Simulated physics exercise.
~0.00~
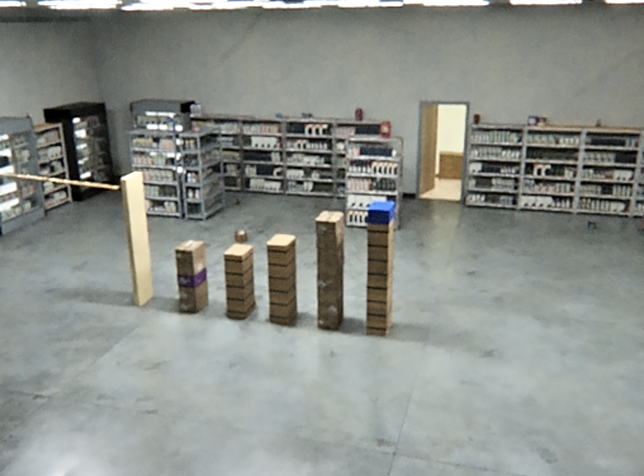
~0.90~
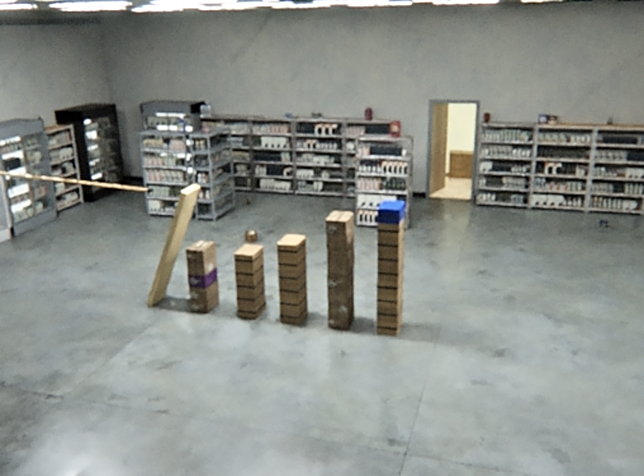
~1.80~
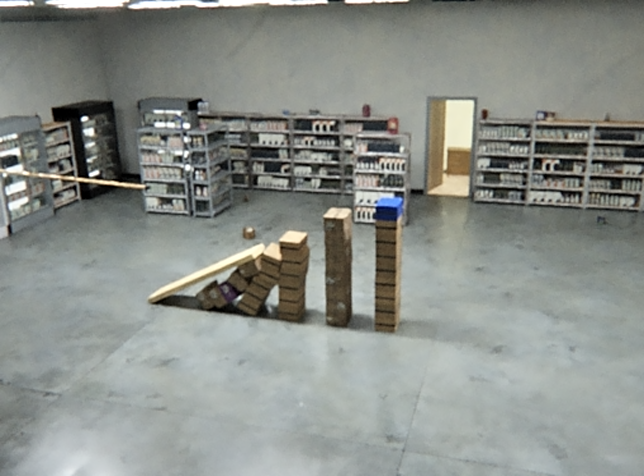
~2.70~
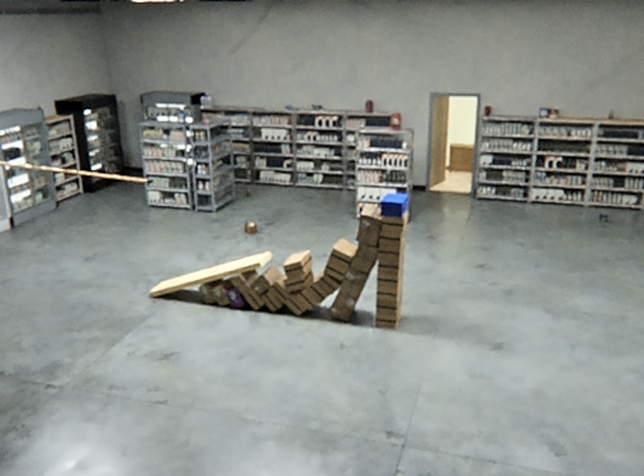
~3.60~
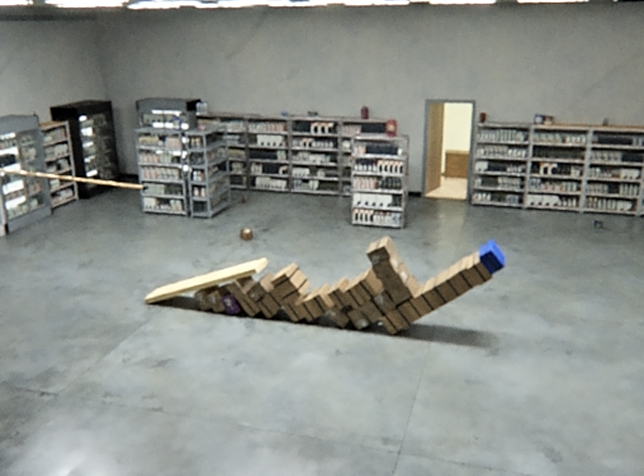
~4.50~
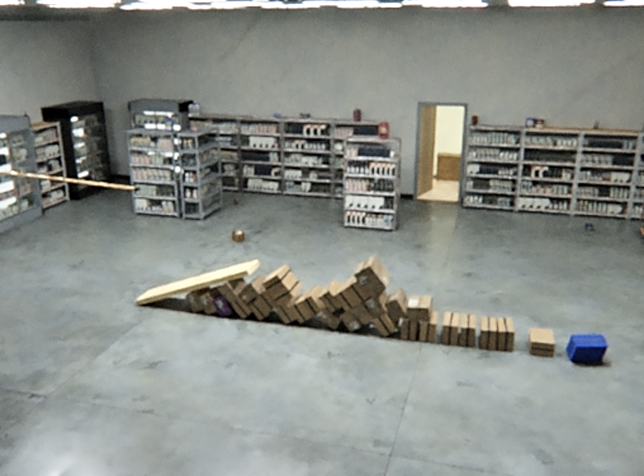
The video shows a pole pushing an upright board onto a row of stacked brown boxes in a warehouse, toppling the columns one after another to the right, until they lie in a slanted line with the board resting on the left end and a blue box at the far right.
